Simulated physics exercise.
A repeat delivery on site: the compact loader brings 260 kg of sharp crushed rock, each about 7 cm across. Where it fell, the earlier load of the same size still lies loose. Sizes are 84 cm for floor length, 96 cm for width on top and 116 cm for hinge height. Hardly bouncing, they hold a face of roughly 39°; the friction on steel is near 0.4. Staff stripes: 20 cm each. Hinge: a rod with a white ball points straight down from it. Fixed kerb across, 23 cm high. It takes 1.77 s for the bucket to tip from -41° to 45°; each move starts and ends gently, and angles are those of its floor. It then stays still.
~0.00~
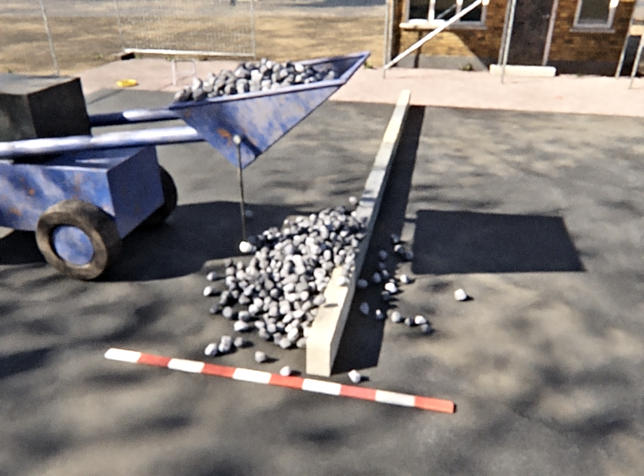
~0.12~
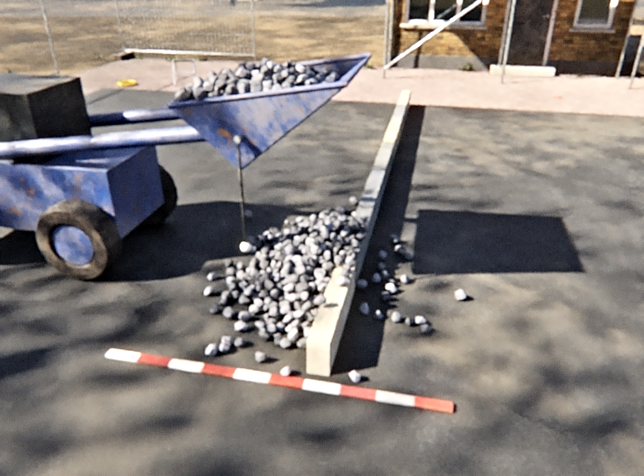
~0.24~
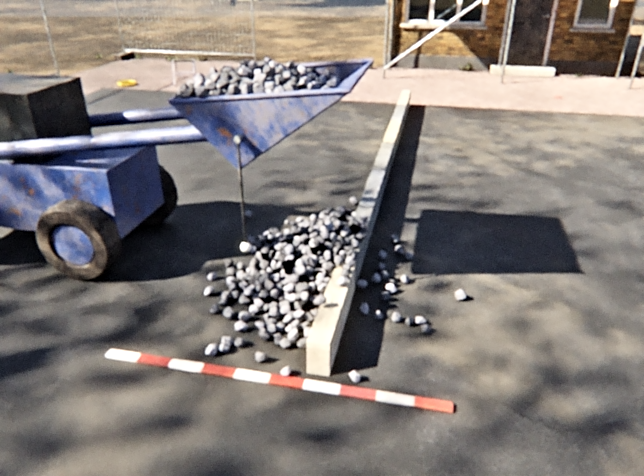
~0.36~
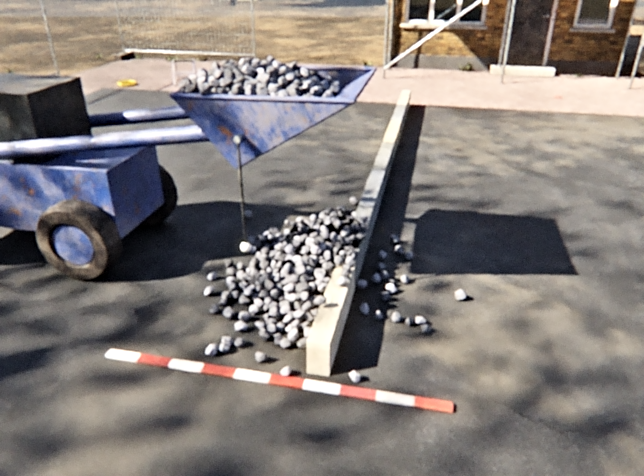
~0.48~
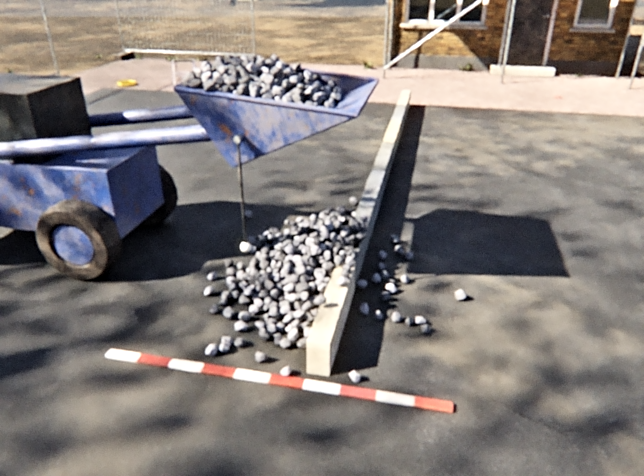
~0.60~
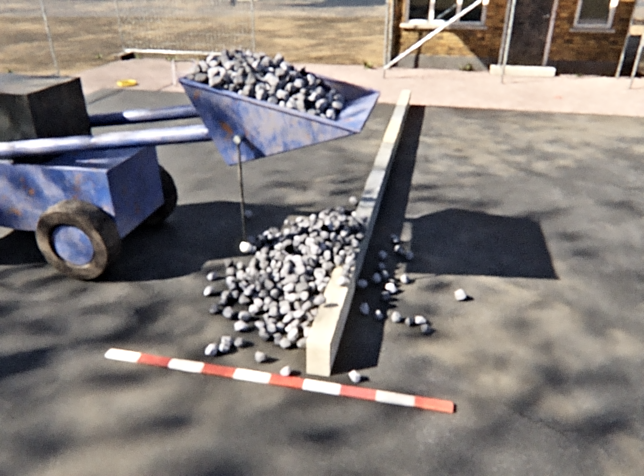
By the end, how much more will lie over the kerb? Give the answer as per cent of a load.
About 78 per cent.
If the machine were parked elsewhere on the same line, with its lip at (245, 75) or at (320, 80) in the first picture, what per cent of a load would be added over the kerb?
Near 0 in a hundred first, near 40 in a hundred second.
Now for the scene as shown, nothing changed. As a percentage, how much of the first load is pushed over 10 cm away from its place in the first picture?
Estimate: 0 %, roughly.
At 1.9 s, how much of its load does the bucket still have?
That works out to about 25 %.
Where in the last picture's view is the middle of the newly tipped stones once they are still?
Roughly pixel (389, 264) in the last view.
After 1.3 s the floor is at 32°; in per cent of one load, 99 in the bucket, 98 on this side of the kerb, 3 over the kerb; the foremost stones are at (415, 293).
After 1.9 s the floor is at 45°; in per cent of one load, 26 in the bucket, 132 on this side of the kerb, 42 over the kerb; the foremost stones are at (438, 277).
After 2.2 s the floor is at 45°; in per cent of one load, 0 in the bucket, 129 on this side of the kerb, 71 over the kerb; the foremost stones are at (500, 284).
After 4.7 s the floor is at 45°; in per cent of one load, 0 in the bucket, 120 on this side of the kerb, 81 over the kerb; the foremost stones are at (530, 302). Net gain over the kerb, 78.
